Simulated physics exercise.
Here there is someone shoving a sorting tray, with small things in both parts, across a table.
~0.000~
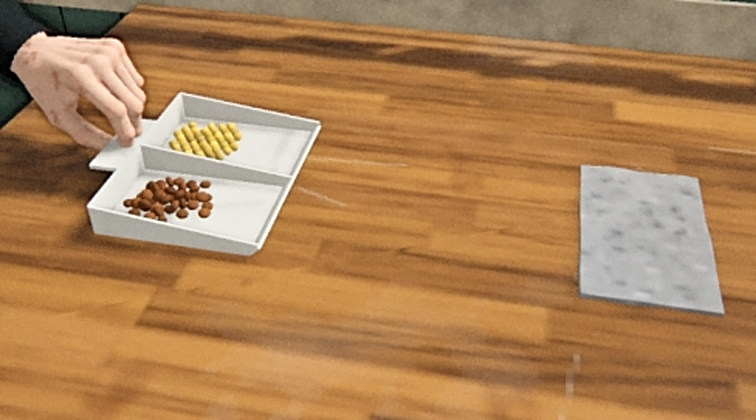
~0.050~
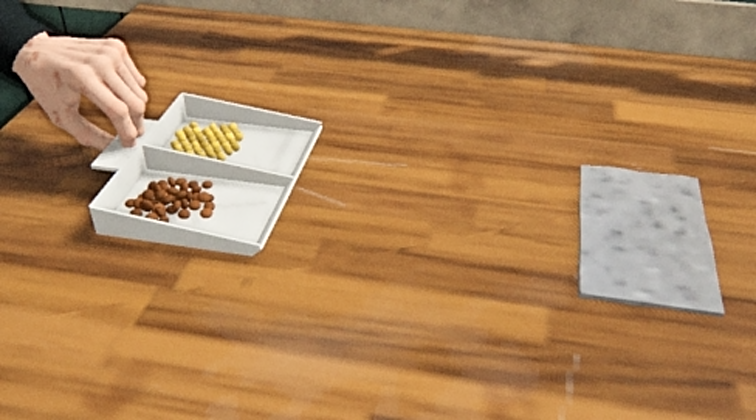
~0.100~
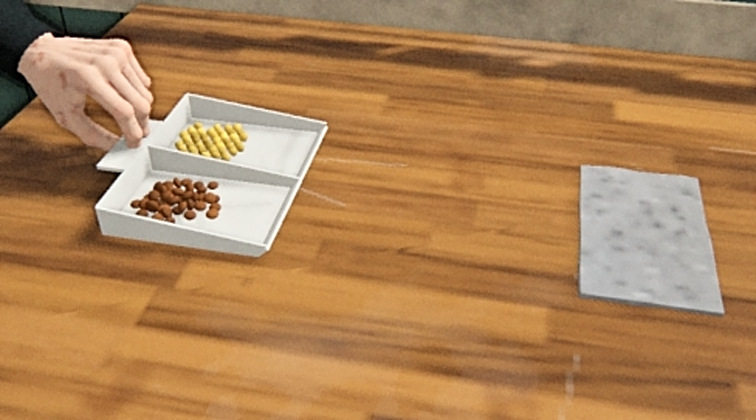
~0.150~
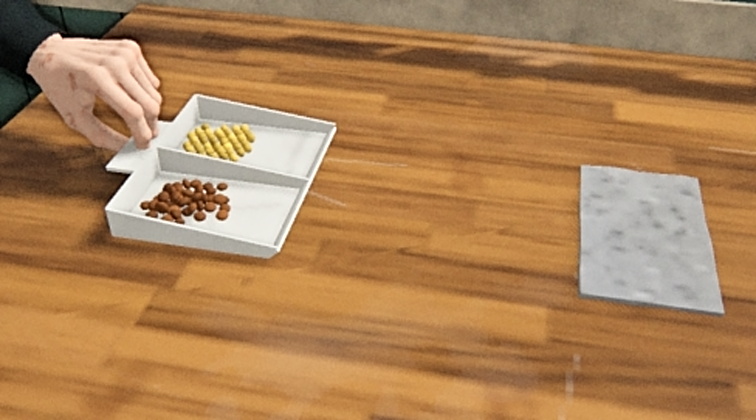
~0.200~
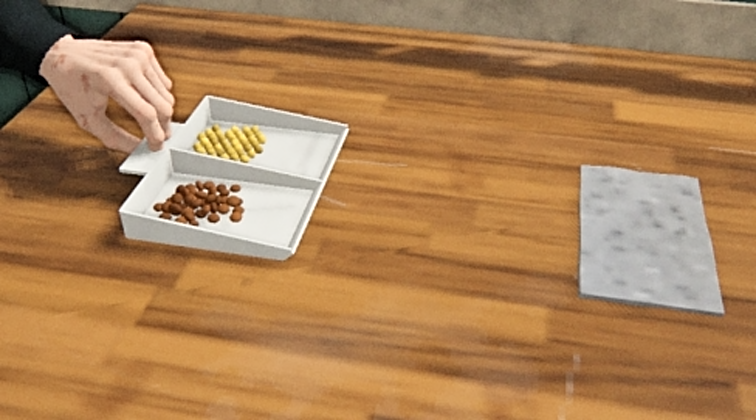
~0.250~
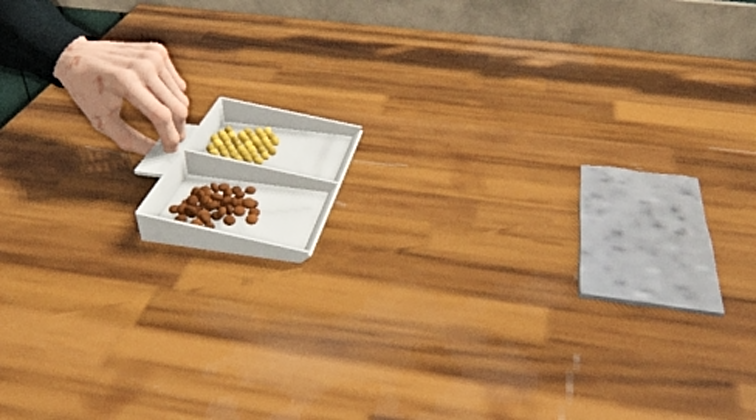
A white two-part tray, holding reddish-brown bits of kibble in the near section and yellow puffed pieces in the far one, slides slowly a short way right across a wooden table, pushed by a hand, while a gray slab lies still.
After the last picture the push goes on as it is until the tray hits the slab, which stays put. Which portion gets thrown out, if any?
At the sudden stop, the near portion loses nothing; the far portion loses nothing.
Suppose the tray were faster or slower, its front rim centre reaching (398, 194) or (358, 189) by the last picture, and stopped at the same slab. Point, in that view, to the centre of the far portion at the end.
Lab note: Centre at rest close to (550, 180), then close to (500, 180).
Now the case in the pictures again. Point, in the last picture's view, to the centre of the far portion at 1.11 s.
Near (480, 175).
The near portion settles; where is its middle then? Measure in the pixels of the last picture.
About (472, 243).
After 0.63 s, tray still sliding, front rim near (449, 200); near portion all inside; far portion all inside.
After 1.11 s, tray stopped at the slab; near portion all inside, moved towards the front rim; far portion all inside, moved towards the front rim.
At rest (1.5 s), tray stopped at the slab; near portion all inside, moved towards the front rim; far portion all inside, moved towards the front rim.
